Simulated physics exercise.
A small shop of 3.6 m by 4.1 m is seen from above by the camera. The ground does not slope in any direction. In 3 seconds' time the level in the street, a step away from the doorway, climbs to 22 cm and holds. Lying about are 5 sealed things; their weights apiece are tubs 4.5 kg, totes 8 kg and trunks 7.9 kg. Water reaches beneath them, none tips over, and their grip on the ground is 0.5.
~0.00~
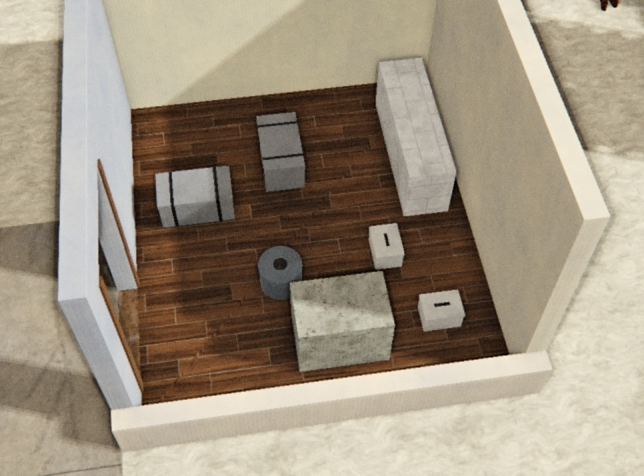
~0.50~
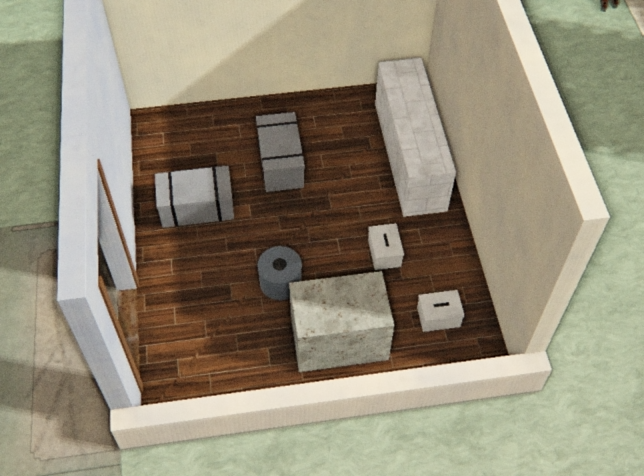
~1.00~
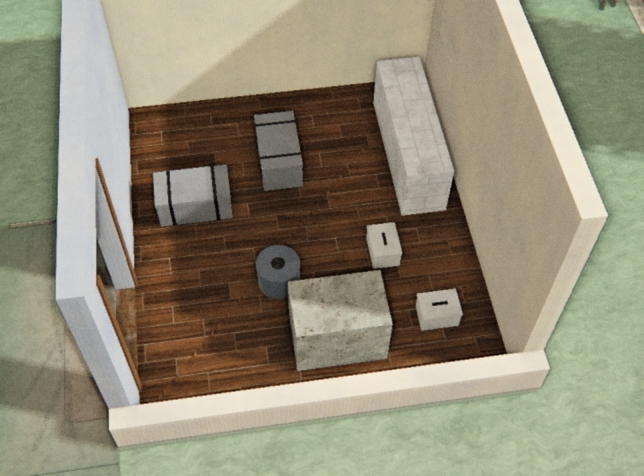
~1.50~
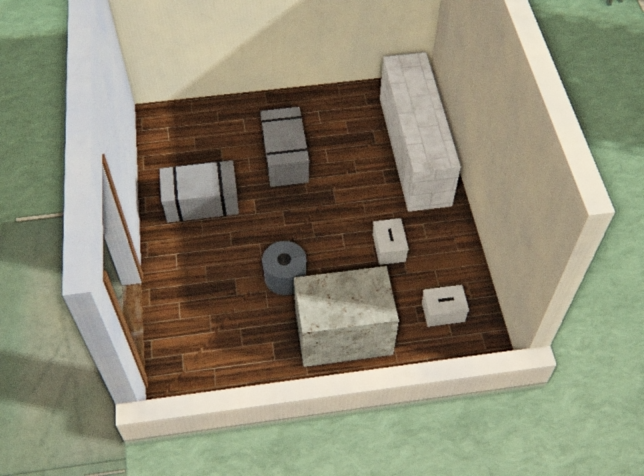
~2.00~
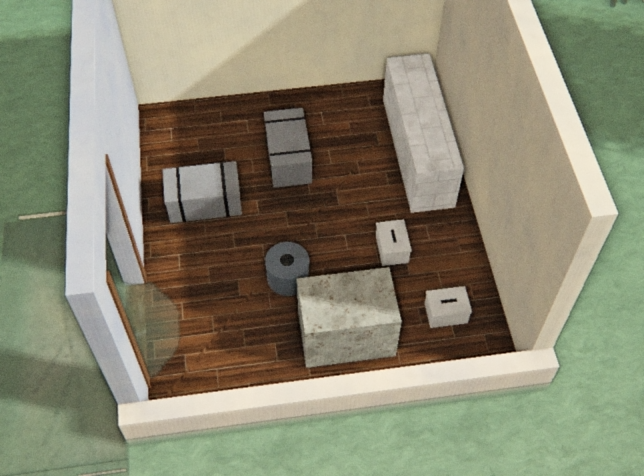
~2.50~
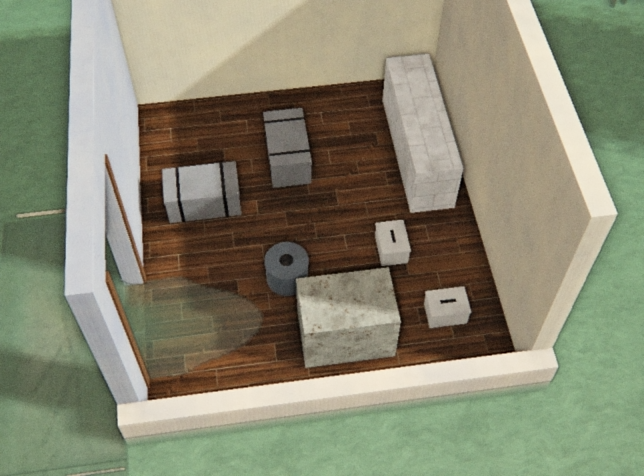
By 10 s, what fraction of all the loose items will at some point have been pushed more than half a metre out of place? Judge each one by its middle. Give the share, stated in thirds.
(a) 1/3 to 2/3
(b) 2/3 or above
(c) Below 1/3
1/3 to 2/3.
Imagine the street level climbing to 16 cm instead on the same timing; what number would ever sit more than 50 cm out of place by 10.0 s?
In that case 1 of them.
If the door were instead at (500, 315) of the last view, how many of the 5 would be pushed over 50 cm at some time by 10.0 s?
That would give 4.
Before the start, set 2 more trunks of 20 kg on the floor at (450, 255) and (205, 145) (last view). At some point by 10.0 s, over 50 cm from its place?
First one stays within it, second one stays within it.
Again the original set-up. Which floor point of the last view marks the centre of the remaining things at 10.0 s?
About (285, 208).
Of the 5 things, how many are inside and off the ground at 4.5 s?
Total: 1.
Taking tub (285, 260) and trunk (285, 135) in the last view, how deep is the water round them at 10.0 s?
Roughly 8 and 5 cm.
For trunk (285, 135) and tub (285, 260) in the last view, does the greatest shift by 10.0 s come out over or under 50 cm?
Taking them in order, the first is below the mark and the second is above the mark.
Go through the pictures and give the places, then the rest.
In the first picture, a tub at (280, 264) rests on the ground; a tote at (387, 240) rests on the ground; water covers 0.0 m2; 0 of 5 have shifted.
In the second picture, a tub at (280, 265), on the bottom; a tote at (386, 240), on the bottom; water covers 0.0 m2; 0 of 5 have shifted.
In the third picture, a tub at (278, 263) rests on the ground; a tote at (384, 239), on the bottom; water covers 0.0 m2; 0 of 5 have shifted.
In the fourth picture, a tub at (284, 259), on the bottom; a tote at (391, 235) rests on the ground; 0.0 m2 under water; 0 of 5 have shifted.
In the fifth picture, a tub at (287, 260), on the bottom; a tote at (394, 236), on the bottom; 0.2 m2 under water; 0 of 5 have shifted.
In the sixth picture, a tub at (286, 260), on the bottom; a tote at (393, 237) rests on the ground; water covers 0.9 m2; 0 of 5 have shifted.
After 3.5 s 0 of 5 are over 50 cm from their spots; 0 afloat.
After 4.5 s 1 of 5 are over 50 cm from their spots; 1 afloat.
After 7.0 s 2 of 5 are over 50 cm from their spots; 1 afloat.
After 10.0 s 1 of 5 are over 50 cm from their spots, and 2 have been at some point; 5 afloat.
